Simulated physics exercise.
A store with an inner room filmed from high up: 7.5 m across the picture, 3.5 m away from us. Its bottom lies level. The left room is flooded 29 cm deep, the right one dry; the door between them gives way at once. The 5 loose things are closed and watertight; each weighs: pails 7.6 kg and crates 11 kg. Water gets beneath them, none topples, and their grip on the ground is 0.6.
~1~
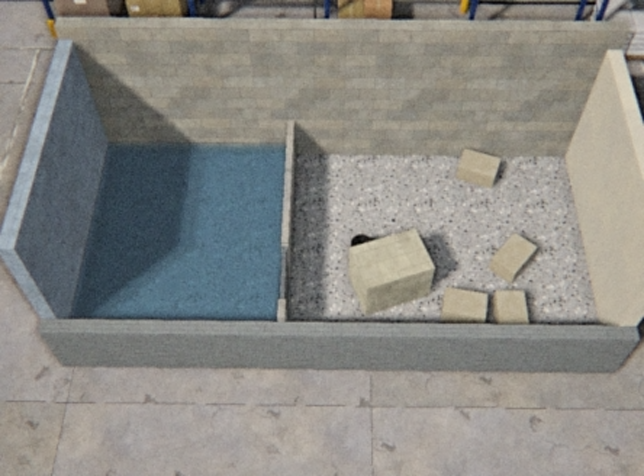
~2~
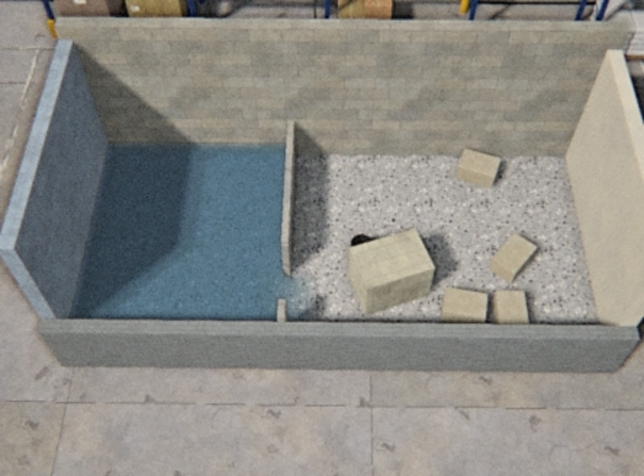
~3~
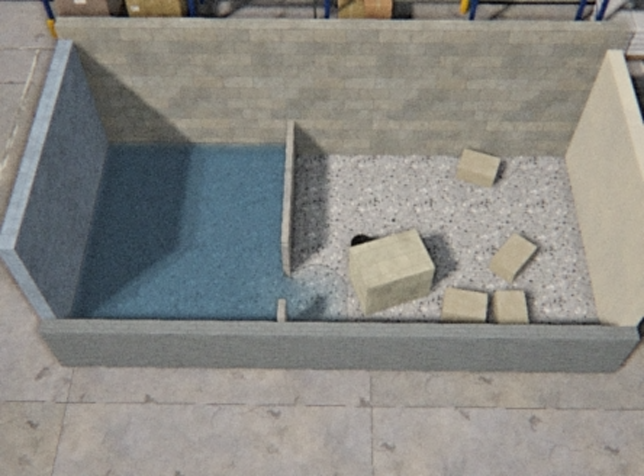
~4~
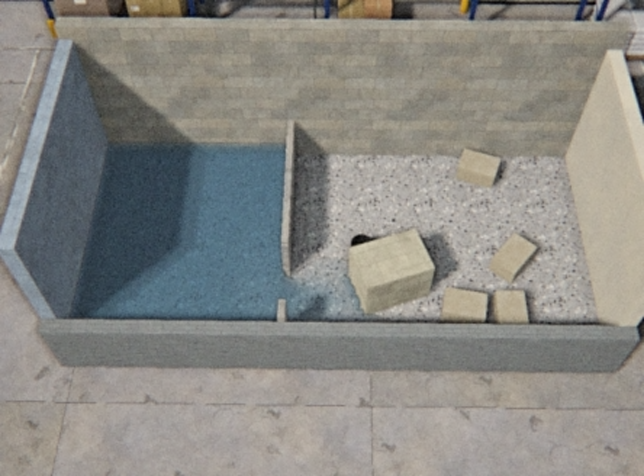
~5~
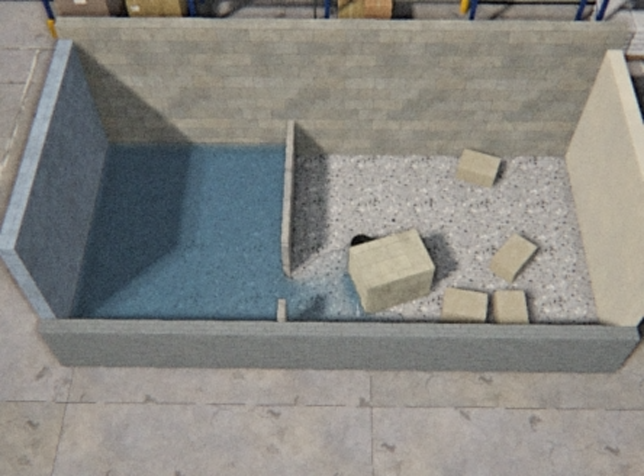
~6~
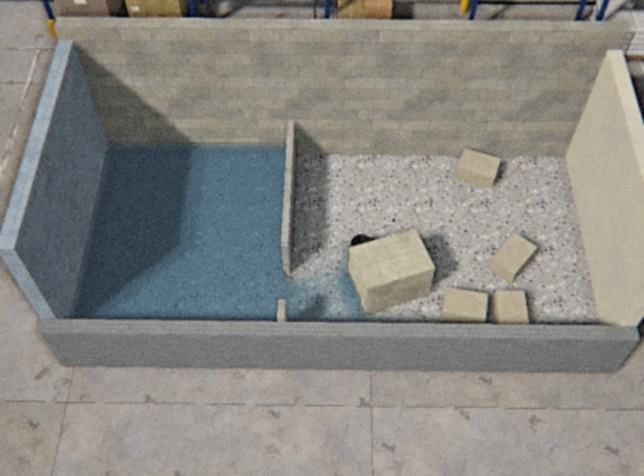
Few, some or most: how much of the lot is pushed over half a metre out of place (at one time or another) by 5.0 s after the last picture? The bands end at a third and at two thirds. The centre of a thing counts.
That comes to from one to two thirds.
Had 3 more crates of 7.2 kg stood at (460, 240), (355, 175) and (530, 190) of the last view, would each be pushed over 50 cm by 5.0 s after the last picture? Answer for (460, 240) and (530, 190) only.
In that order: Less, short of it.
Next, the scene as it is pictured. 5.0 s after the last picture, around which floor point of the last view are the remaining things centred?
At about (477, 226).
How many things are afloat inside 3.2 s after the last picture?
0 of them.
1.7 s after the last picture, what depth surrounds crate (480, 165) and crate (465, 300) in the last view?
Roughly 0 and 5 cm.
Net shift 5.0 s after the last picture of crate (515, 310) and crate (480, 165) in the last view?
In turn: 250 cm, 5 cm.
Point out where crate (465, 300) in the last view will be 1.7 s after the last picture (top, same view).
Near (483, 279).
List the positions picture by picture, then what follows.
The first picture shows a pail at (361, 243), on the bottom; a crate at (515, 252) rests on the ground; 10.5 m2 under water; 0 of 5 have shifted.
The second picture shows a pail at (361, 243) rests on the ground; a crate at (515, 252), on the bottom; 10.9 m2 under water; 0 of 5 have shifted.
The third picture shows a pail at (361, 243) rests on the ground; a crate at (515, 252), on the bottom; 11.4 m2 under water; 0 of 5 have shifted.
The fourth picture shows a pail at (361, 243) rests on the ground; a crate at (515, 252) rests on the ground; water covers 11.9 m2; 0 of 5 have shifted.
The fifth picture shows a pail at (361, 243), on the bottom; a crate at (515, 252), on the bottom; 12.2 m2 under water; 0 of 5 have shifted.
The sixth picture shows a pail at (361, 243), on the bottom; a crate at (515, 252) rests on the ground; 12.5 m2 under water; 0 of 5 have shifted.
Then, 0.4 s after the last picture 0 of 5 are over 50 cm from their spots; 0 afloat.
Then, 1.7 s after the last picture 0 of 5 are over 50 cm from their spots; 0 afloat.
Then, 3.2 s after the last picture 2 of 5 are over 50 cm from their spots; 0 afloat.
Then, 5.0 s after the last picture 2 of 5 are over 50 cm from their spots, and 2 have been at some point; 0 afloat.
